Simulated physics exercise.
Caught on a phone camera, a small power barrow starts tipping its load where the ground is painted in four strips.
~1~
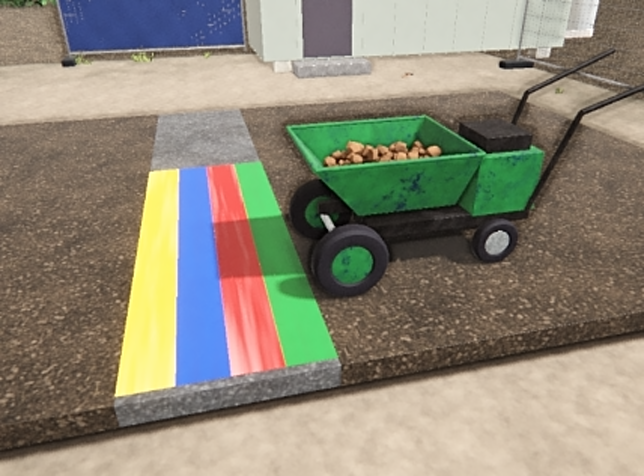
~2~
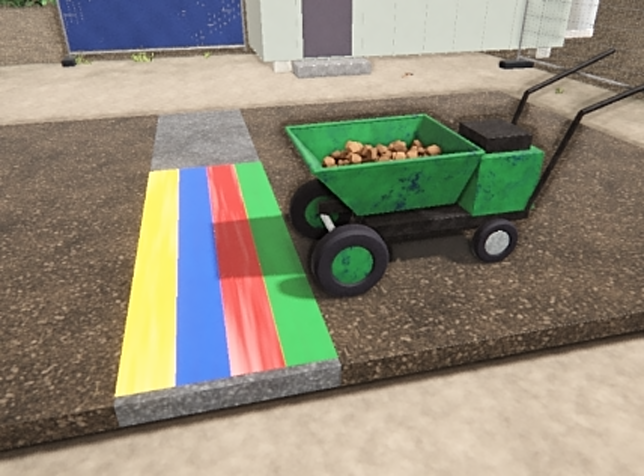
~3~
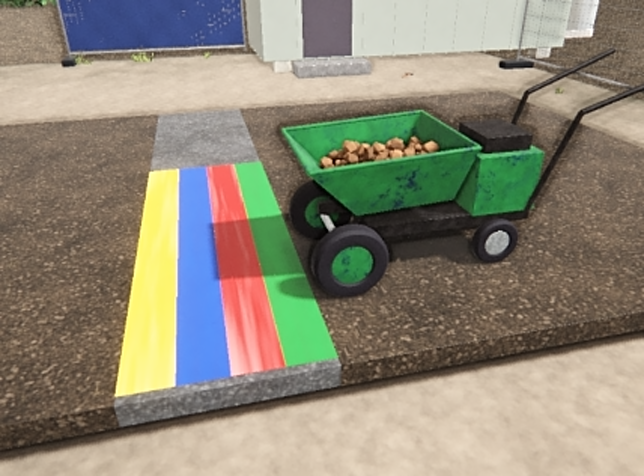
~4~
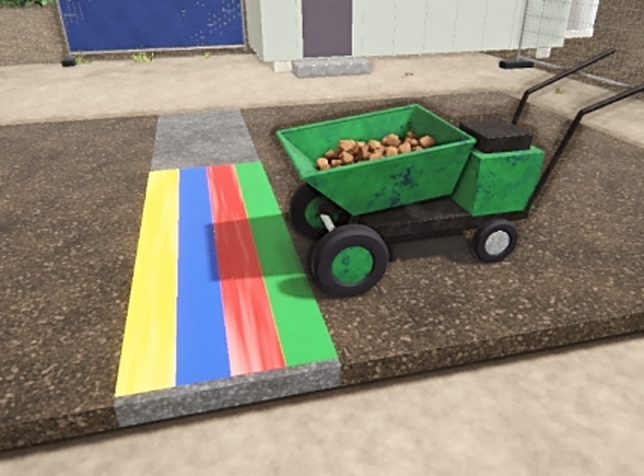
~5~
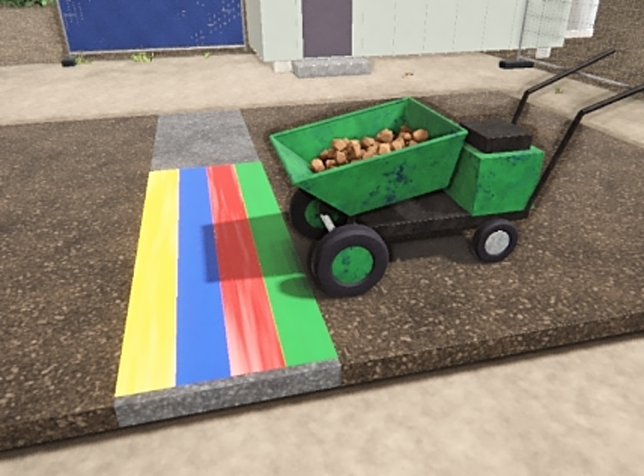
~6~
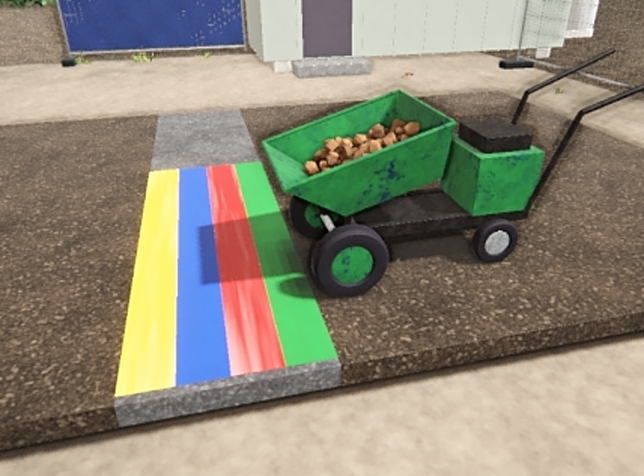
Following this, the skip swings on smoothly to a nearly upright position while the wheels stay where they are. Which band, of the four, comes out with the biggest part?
The blue band comes out ahead.
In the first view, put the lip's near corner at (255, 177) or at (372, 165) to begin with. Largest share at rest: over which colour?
The first case gives the yellow strip, the second gives red.
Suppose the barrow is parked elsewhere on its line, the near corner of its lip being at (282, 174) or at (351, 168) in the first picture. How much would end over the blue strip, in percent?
First spot: Roughly 30 percent; second spot: Roughly 30 percent.
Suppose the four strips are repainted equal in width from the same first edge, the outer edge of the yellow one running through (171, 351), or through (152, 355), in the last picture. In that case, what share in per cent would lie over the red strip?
The first gives around 0 %, the second around 10 %.
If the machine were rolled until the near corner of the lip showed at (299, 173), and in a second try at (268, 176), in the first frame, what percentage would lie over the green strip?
Near 0 and 0 percent respectively.
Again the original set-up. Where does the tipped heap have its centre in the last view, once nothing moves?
Roughly at (187, 279), give or take.
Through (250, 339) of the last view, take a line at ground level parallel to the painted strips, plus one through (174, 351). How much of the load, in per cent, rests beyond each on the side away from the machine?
Around 90 in a hundred for the first, 40 in a hundred for the second.
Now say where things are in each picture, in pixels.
In the first frame, lip of the skip at (315, 171), level; top of the load at (393, 168), clay clods; green strip at (301, 326); red strip at (252, 334); blue strip at (202, 342); yellow strip at (149, 351).
In the second frame, lip of the skip at (314, 172), level; top of the load at (392, 167).
In the third frame, lip of the skip at (309, 174), tipped barely; top of the load at (390, 166).
In the fourth frame, lip of the skip at (303, 177), tipped a little; top of the load at (395, 153).
In the fifth frame, lip of the skip at (294, 182), tipped a little; top of the load at (402, 155).
In the sixth frame, lip of the skip at (285, 189), tipped clearly; top of the load at (394, 149); green strip at (301, 326); red strip at (252, 334); blue strip at (202, 342); yellow strip at (149, 351).
Soon, skip tipped steeply; all in the skip.
A while on, skip tipped right over; about two thirds in the skip; a small part over the red strip; about a quarter over the blue strip; a stray few over the yellow strip.
Towards the end, skip tipped right over; a small part in the skip; about a quarter over the red strip; about a third over the blue strip; about a quarter over the yellow strip; a small part off the paint.
Finally, skip tipped right over; a small part in the skip; none over the green strip; about a quarter over the red strip; about a third over the blue strip; about a quarter over the yellow strip; a small part off the paint.
